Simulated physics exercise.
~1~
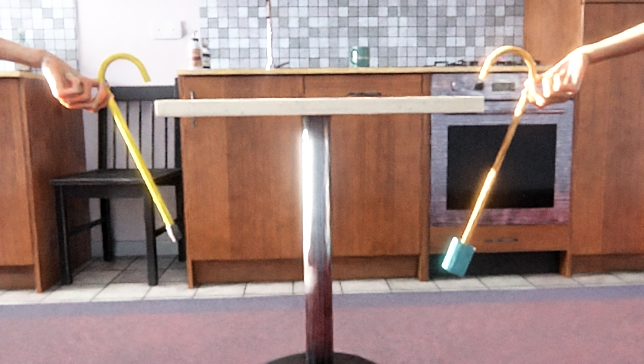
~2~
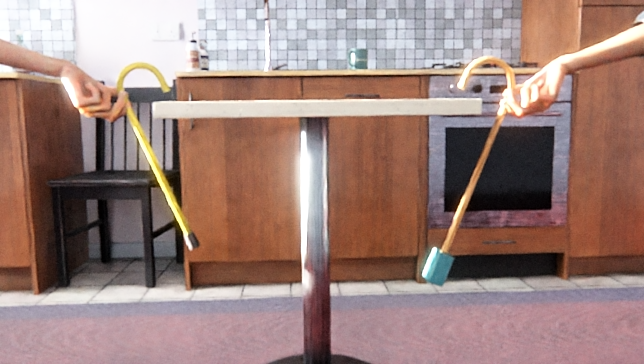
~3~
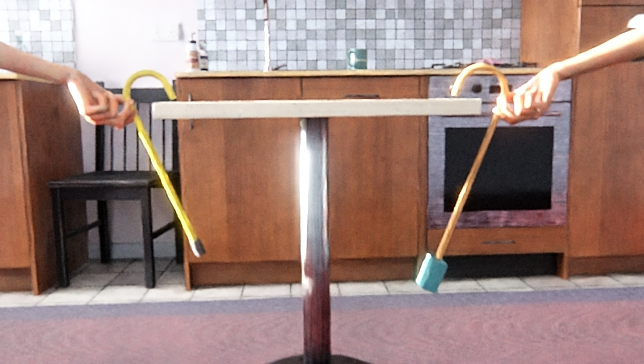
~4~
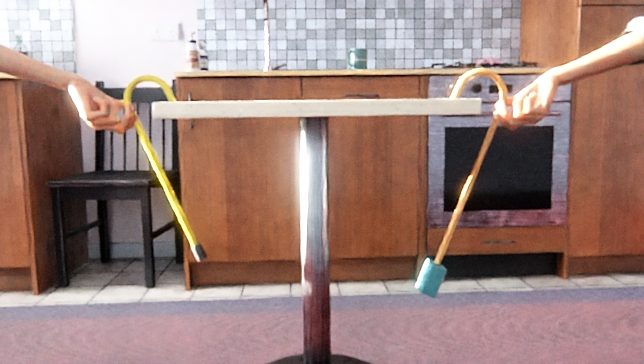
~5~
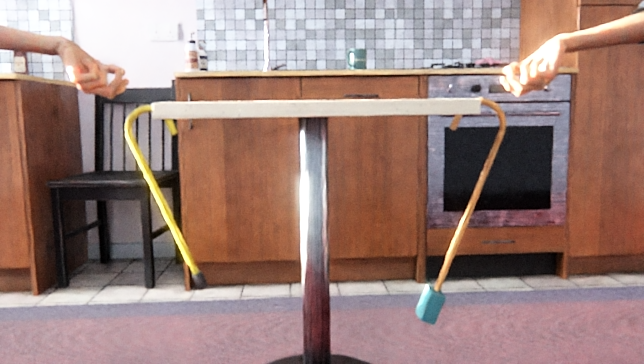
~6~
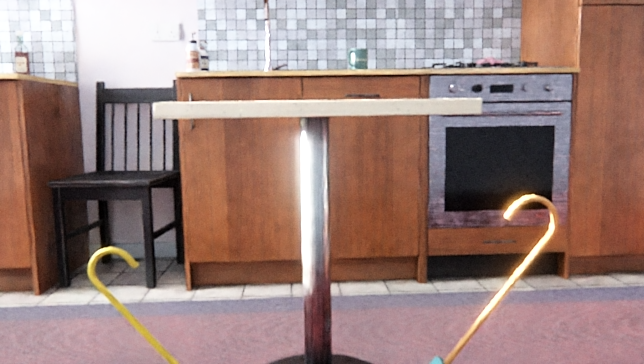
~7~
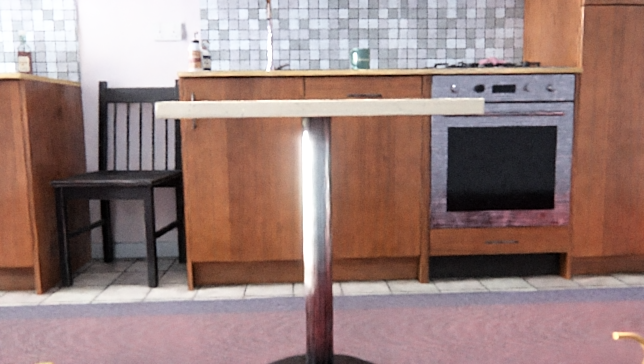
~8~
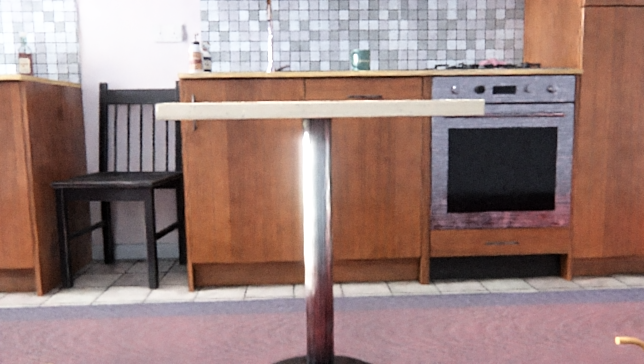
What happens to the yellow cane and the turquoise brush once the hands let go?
Neither one stays hooked on the table. The yellow cane and the turquoise brush both drop past the edges.
